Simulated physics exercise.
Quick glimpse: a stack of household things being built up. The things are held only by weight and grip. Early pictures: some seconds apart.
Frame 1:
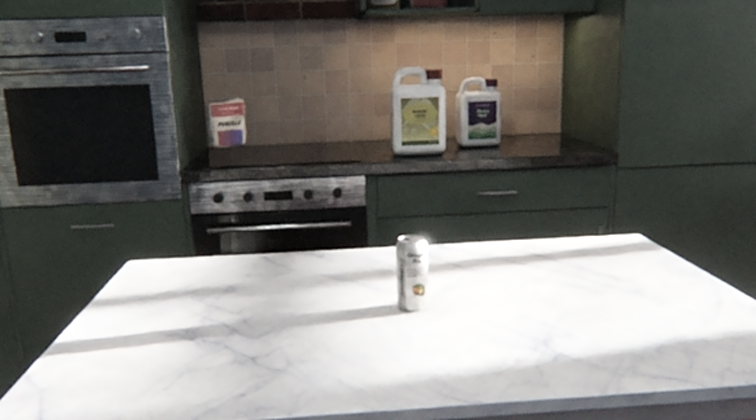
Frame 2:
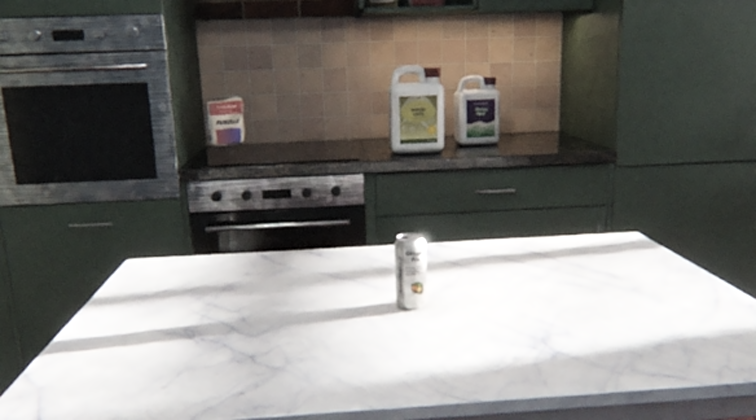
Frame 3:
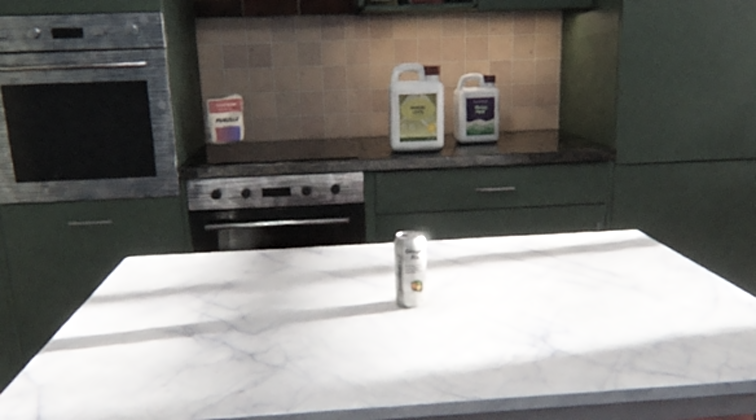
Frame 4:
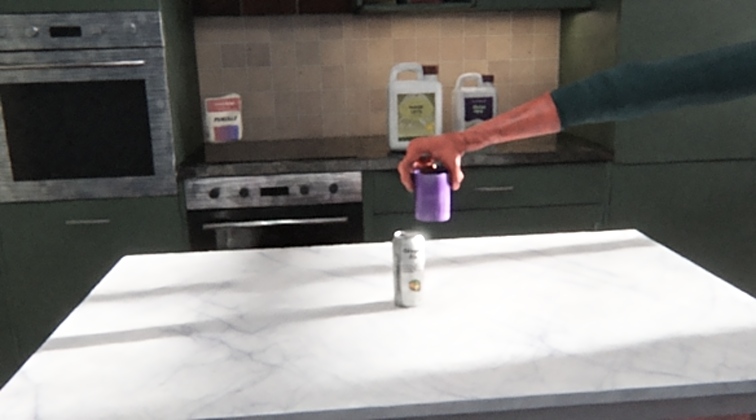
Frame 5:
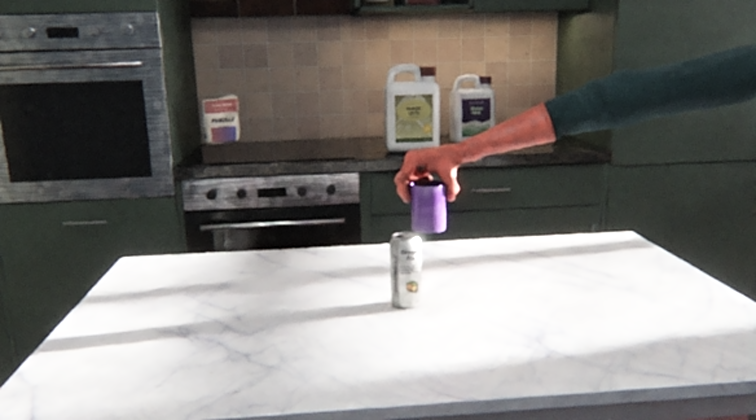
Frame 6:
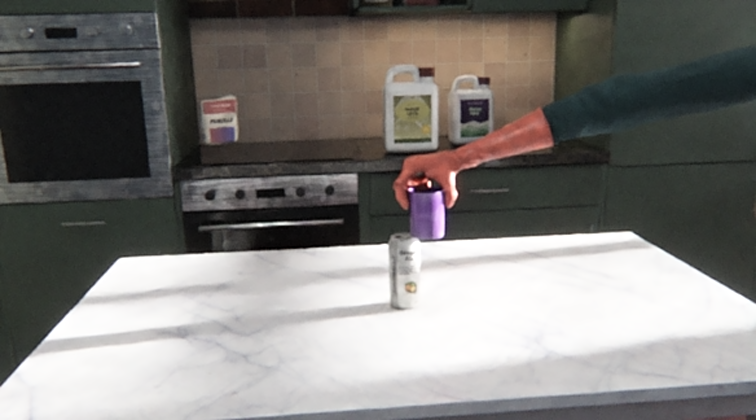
In a kitchen, a hand reaches in from the right and lowers a purple cup over a white can.
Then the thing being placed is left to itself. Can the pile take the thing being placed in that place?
I reckon it doesn't sit tight.
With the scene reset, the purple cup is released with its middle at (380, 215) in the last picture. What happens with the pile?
Topples.
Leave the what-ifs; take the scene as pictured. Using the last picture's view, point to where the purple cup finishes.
The object finishes somewhere near (466, 288).
Then, 0.30 s past the last view, purple cup now fallen.
Then, 0.40 s past the last view, things are still on the move.
Then, 1.30 s past the last view, nothing new.
Finally, fallen, purple cup; white can still in place. Final places as the last picture's camera would see them, purple cup near (466, 288). The pile comes apart.
